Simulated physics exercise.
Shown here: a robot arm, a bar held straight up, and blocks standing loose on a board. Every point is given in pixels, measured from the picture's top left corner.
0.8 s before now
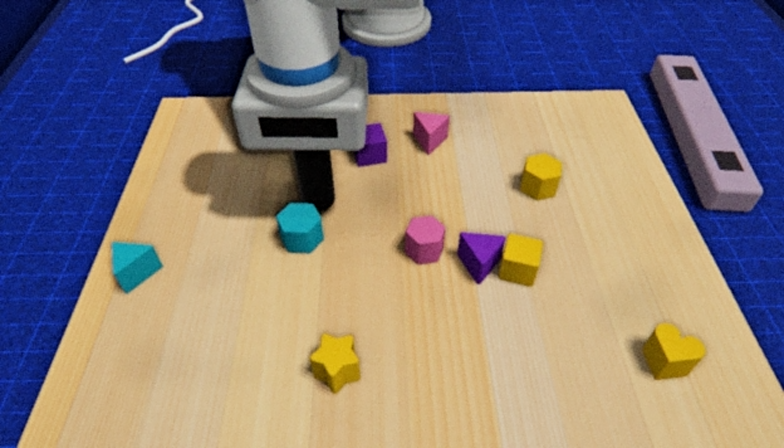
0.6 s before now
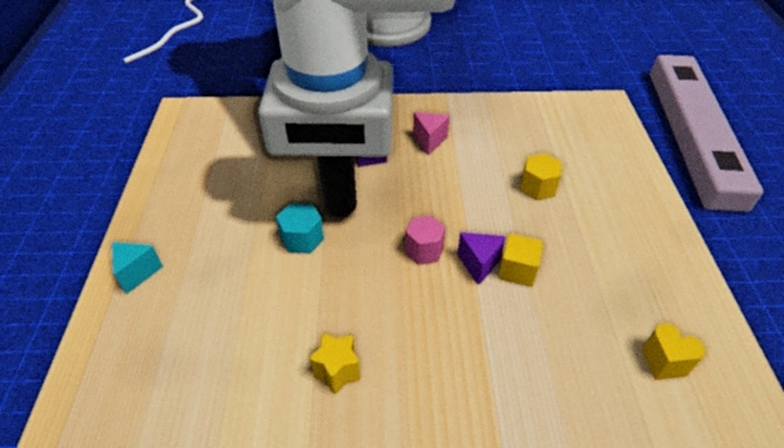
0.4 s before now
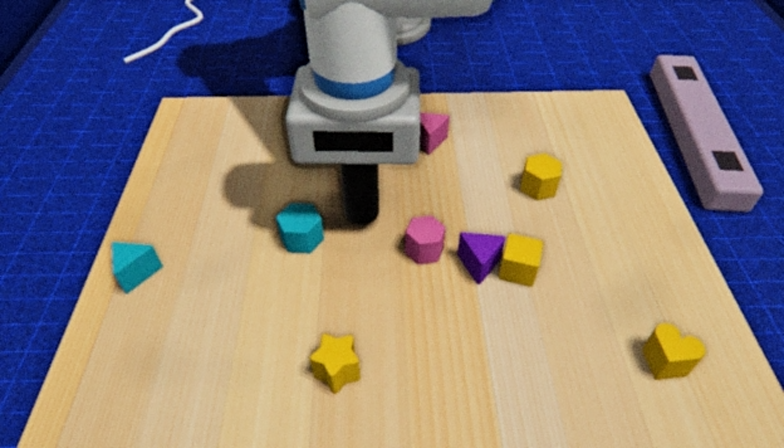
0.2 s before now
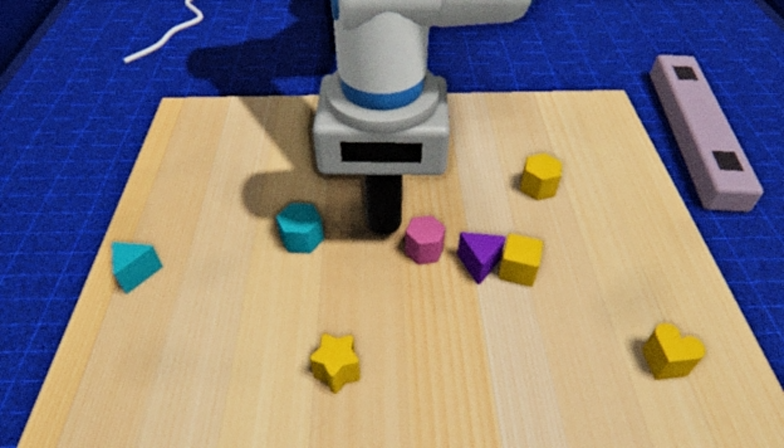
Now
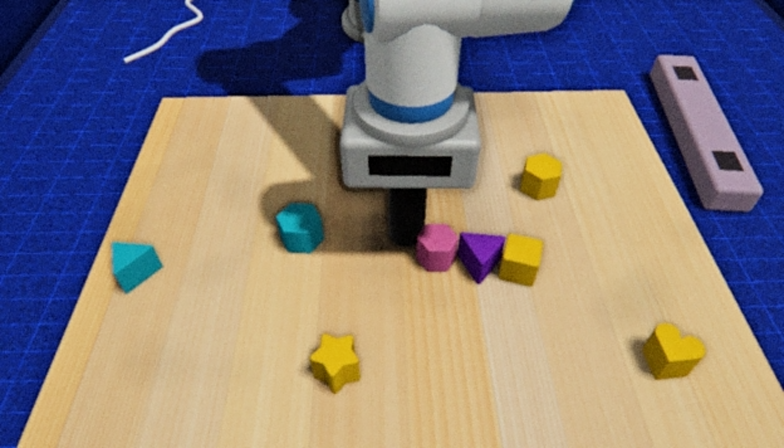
A grey robot arm with a blue ring holds a black bar upright over a pale wooden board on a blue surface, seen from a fixed view above. Around it lie teal, pink, purple and yellow blocks, with a pinkish bar at right. The arm glides right and slightly nearer, passing the teal six-sided block, then nudges the pink six-sided one a little rightward.
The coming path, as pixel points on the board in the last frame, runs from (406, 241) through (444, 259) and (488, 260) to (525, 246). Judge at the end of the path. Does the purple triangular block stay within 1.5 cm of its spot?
That would be a no.
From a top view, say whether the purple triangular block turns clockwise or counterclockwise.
From the top, the block rotates clockwise.
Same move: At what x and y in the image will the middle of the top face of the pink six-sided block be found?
At pixel (481, 271).
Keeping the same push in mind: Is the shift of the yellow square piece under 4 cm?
Yes
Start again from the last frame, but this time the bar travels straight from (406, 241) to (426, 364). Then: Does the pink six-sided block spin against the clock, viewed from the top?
Yes, that is how it ends up.
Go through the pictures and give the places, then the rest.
The first frame shows lower end of the bar (319, 201), tops of blocks, pink six-sided block (426, 229), purple triangular block (483, 243), yellow square piece (524, 249), yellow six-sided block (544, 165).
The second frame shows bar (340, 206), blocks as before.
The third frame shows bar (362, 213), blocks as before.
The fourth frame shows bar (384, 223), blocks as before.
The fifth frame shows bar (407, 235), pink six-sided block (438, 236), purple triangular block (483, 243), yellow square piece (524, 249), yellow six-sided block (544, 165).
What follows on the original path. One third of the way, bar (445, 252); pink six-sided block (469, 263), turned 30° clockwise; purple triangular block (492, 242); yellow square piece (527, 249).
Two thirds of the way, bar (490, 254); pink six-sided block (481, 271), turned 60° clockwise; purple triangular block (525, 235), turned 15° clockwise; yellow square piece (549, 256), turned 40° clockwise.
At the end, bar (527, 240); pink six-sided block (481, 271), turned 60° clockwise; purple triangular block (564, 225), turned 35° clockwise; yellow square piece (555, 258), turned 45° clockwise; yellow six-sided block not moved.
